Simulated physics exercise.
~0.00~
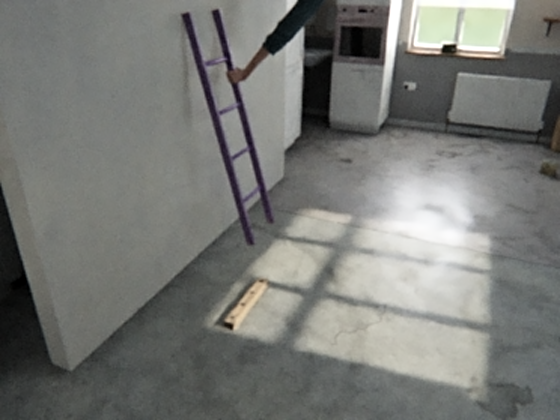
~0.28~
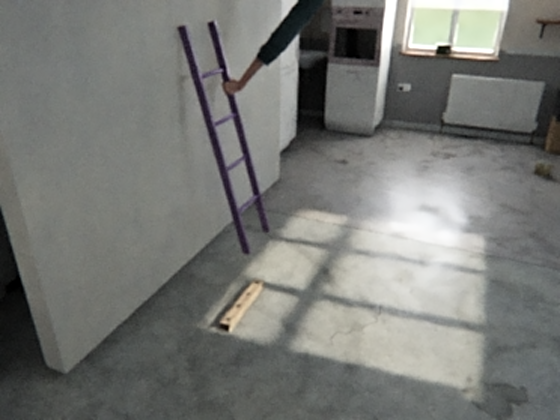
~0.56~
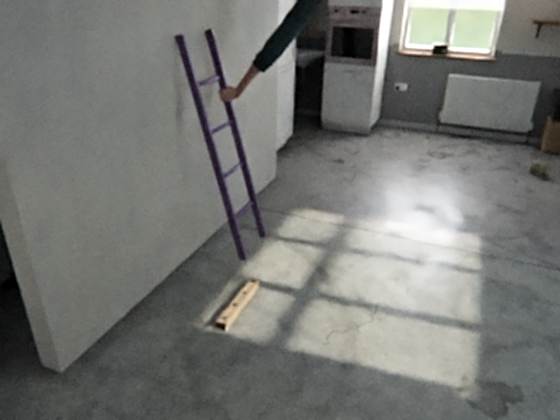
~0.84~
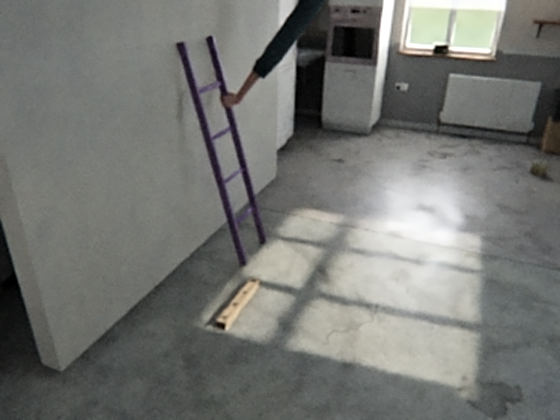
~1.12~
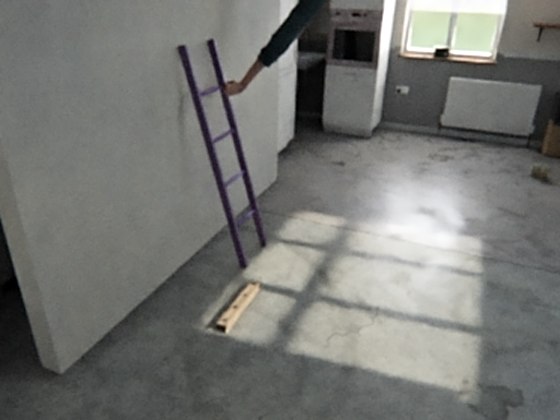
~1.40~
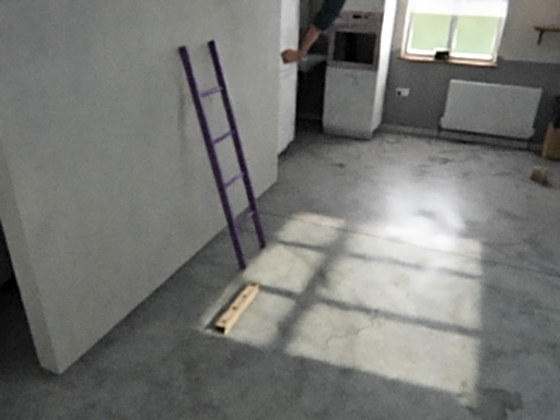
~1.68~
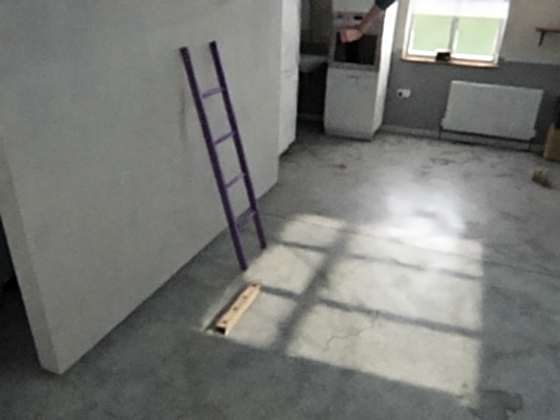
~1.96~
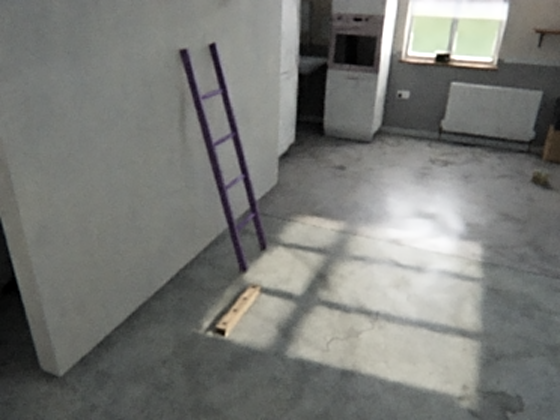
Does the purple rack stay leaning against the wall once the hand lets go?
Yes, the purple rack stays up against the wall after the hand draws away.
